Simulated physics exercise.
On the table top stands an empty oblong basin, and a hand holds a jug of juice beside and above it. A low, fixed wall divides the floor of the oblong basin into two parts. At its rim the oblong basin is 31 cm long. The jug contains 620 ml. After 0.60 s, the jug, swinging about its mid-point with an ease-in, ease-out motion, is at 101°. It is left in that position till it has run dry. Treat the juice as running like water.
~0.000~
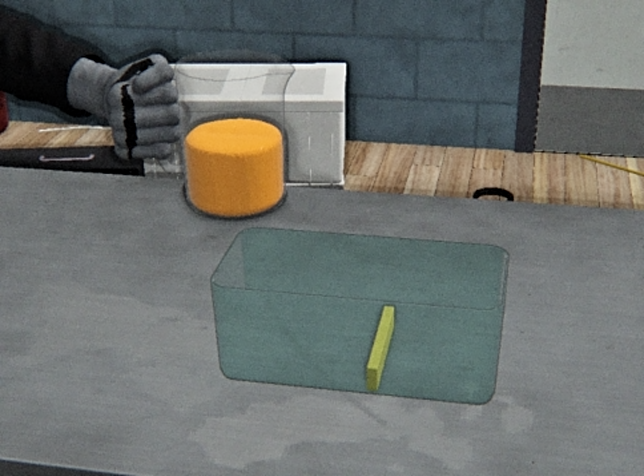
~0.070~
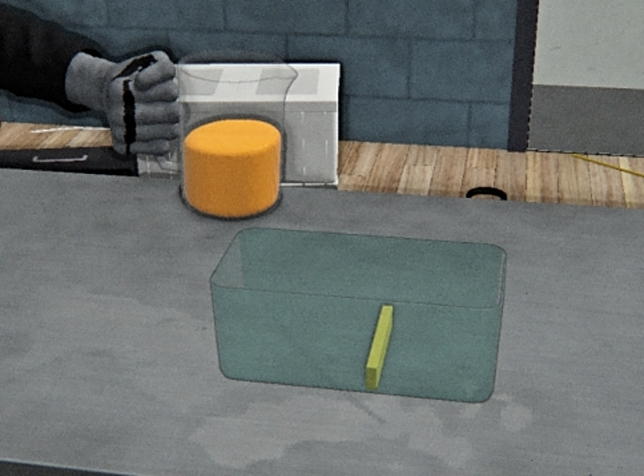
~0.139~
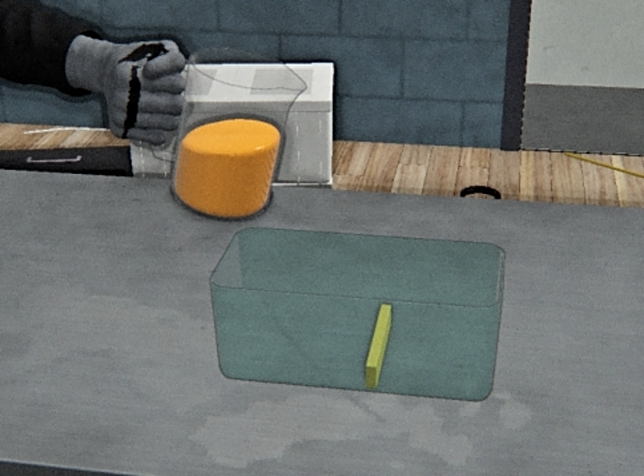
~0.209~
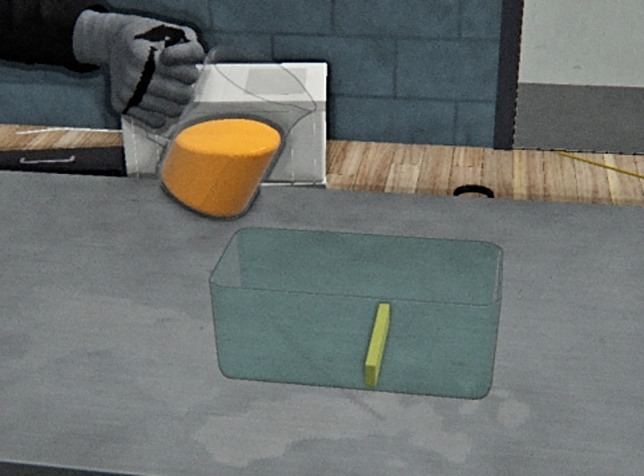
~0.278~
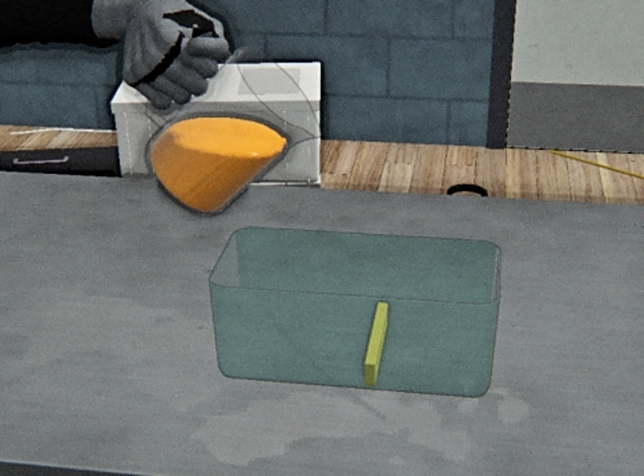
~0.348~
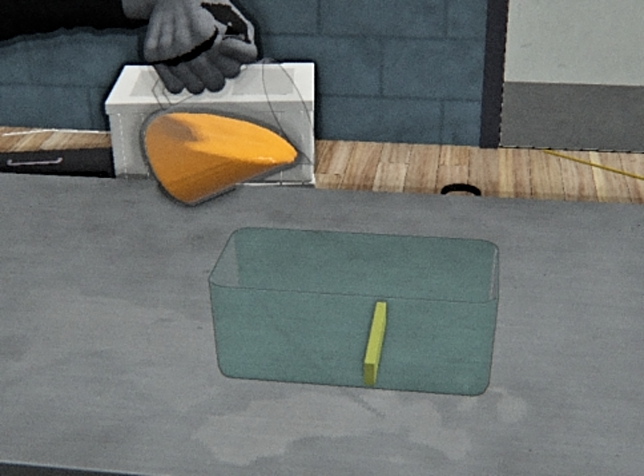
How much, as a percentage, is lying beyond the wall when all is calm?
Around 46 per cent lies beyond the wall.
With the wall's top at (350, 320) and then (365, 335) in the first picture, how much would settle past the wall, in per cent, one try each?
Result: 90 per cent, then 75 per cent.
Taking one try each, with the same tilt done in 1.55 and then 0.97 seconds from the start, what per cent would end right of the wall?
Roughly 45 per cent the first time and 45 per cent the second.
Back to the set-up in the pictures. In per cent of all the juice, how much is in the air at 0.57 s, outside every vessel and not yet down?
Roughly 24 %.
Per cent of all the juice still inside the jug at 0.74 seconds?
Around 28 in a hundred.
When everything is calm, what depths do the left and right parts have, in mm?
Left part about 14 mm deep, right part about 16 mm deep.
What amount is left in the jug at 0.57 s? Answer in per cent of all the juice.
Near 70 in a hundred.
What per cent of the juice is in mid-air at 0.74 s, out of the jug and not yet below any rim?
I'd put it at about 20 per cent of the liquid.
After 0.57 s the tilt is 101° and 69 per cent is still to pour, 7 is left of the wall and 0 right of it.
After 0.74 s the tilt is 101° and 29 per cent is still to pour, 31 is left of the wall and 21 right of it.
After 0.91 s the tilt is 101° and 11 per cent is still to pour, 35 is left of the wall and 44 right of it.
After 1.10 s the tilt is 101° and 3 per cent is still to pour, 47 is left of the wall and 46 right of it.
In the end 52 per cent lies left of the wall, 46 right of it and 2 outside.
